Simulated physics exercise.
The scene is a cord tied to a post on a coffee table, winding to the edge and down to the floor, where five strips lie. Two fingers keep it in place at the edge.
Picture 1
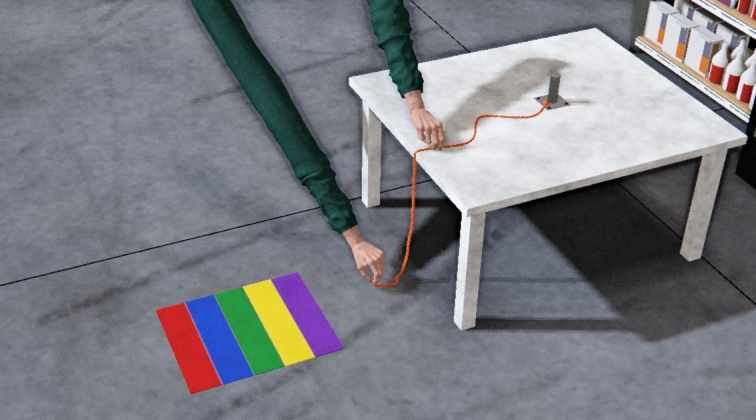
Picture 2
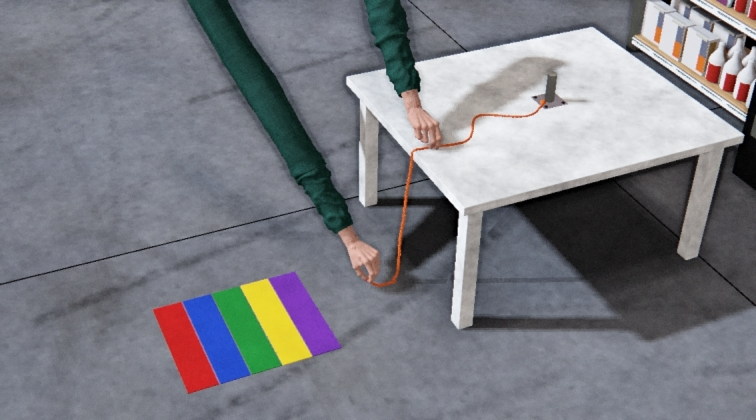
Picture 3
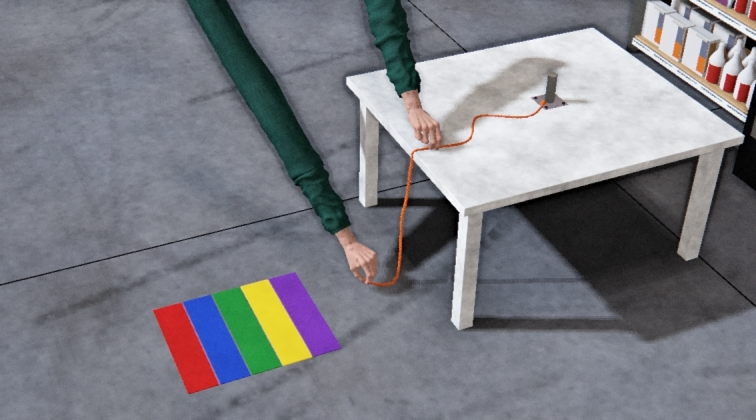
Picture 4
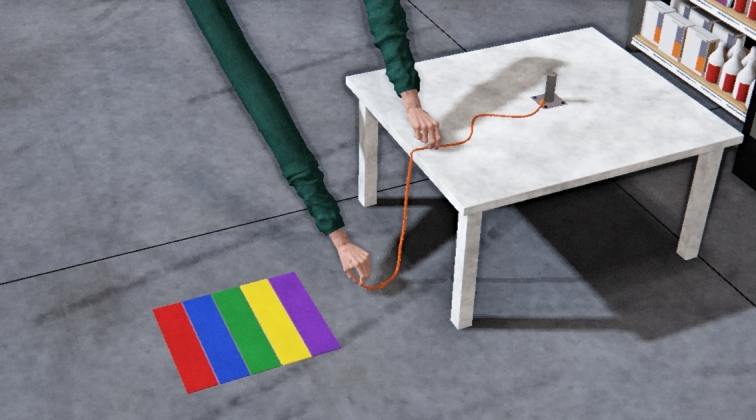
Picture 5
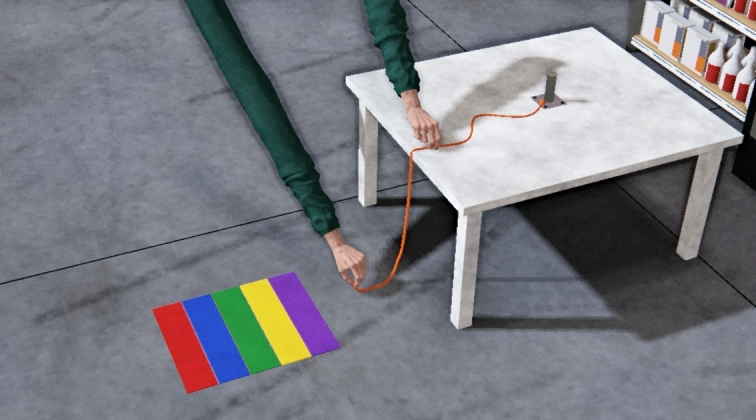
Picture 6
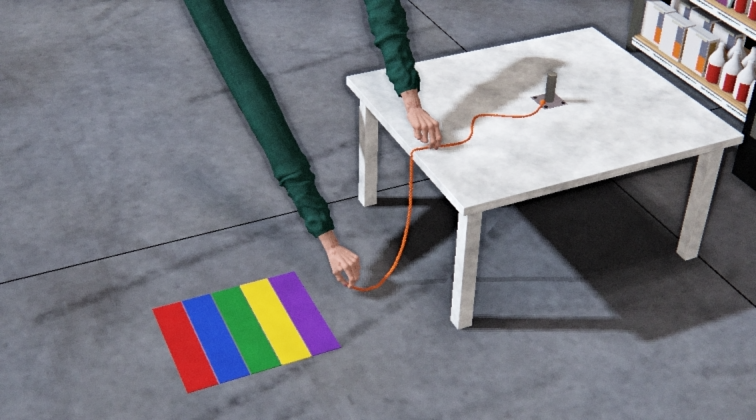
At first, an orange cord runs from a post on a white table to the edge, where one hand pins it, and down to another hand near the floor. The lower hand then draws the cord's end slightly left, toward five coloured strips, while the upper hand stays still.
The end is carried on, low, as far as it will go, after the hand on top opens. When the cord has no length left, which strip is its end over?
The green strip.
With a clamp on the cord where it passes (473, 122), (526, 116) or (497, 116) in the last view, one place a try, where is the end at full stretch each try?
Taking them in turn, I'd expect around (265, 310), (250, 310) and finally (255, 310).
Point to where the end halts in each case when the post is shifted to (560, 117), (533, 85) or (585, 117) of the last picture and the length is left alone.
Near (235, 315); near (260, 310); near (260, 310).
A little later, end near (292, 301); over purple.
Next, end near (263, 309); over yellow.
When it is tight, end near (245, 314); over green. It halts on the green strip.
